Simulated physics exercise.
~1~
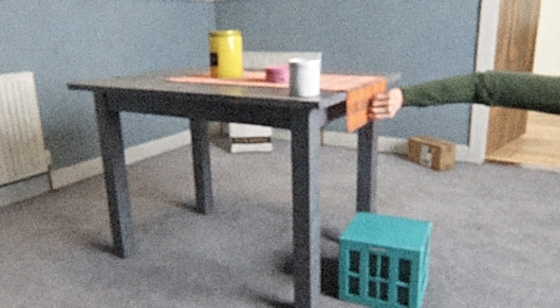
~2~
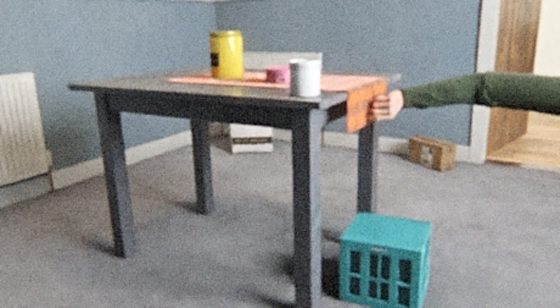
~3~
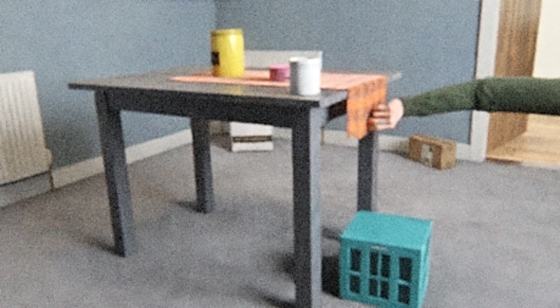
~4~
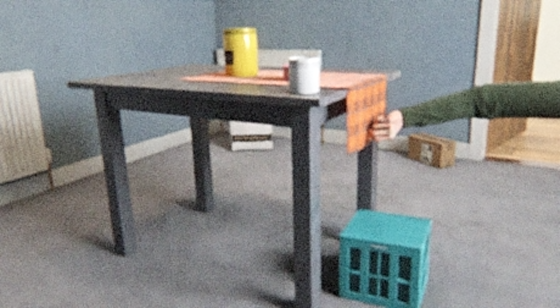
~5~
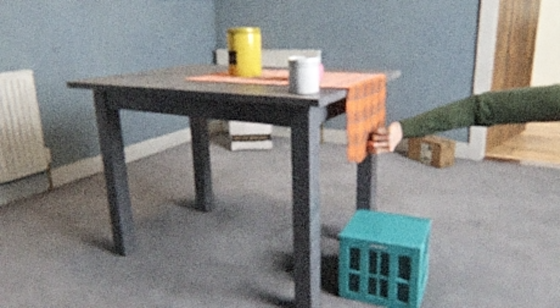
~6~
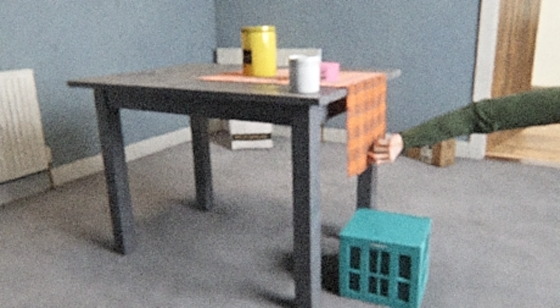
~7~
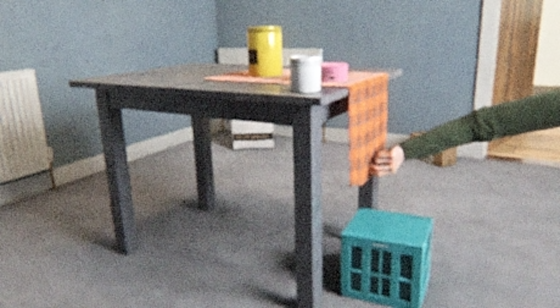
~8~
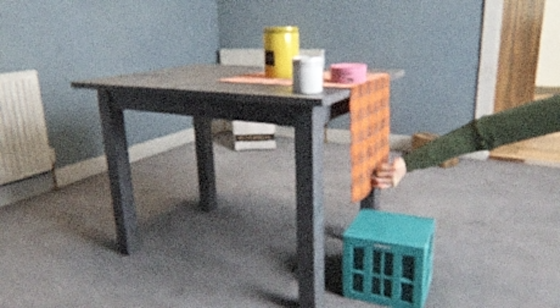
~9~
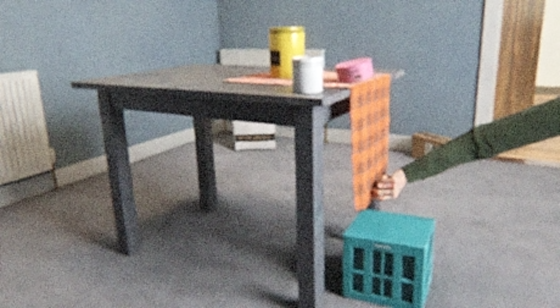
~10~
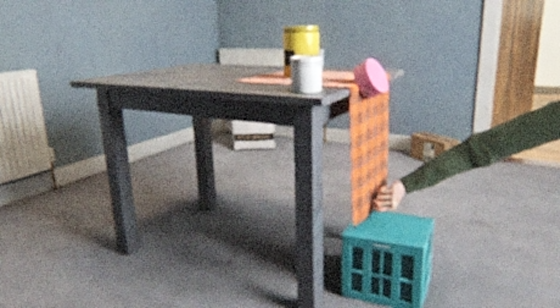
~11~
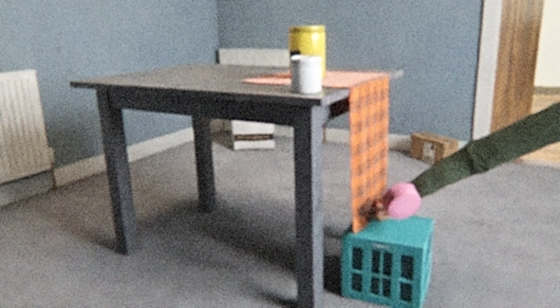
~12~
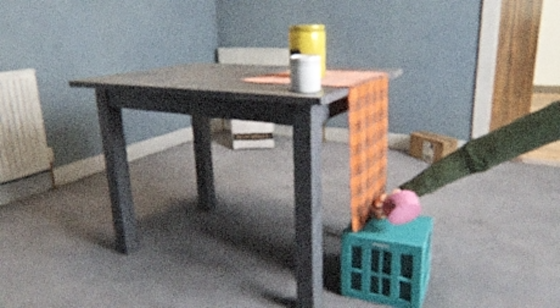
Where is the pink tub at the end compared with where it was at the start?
At the start it was up on the table between the yellow canister and the white mug. At the end it is off the table, down by the hand at the top of the turquoise crate.
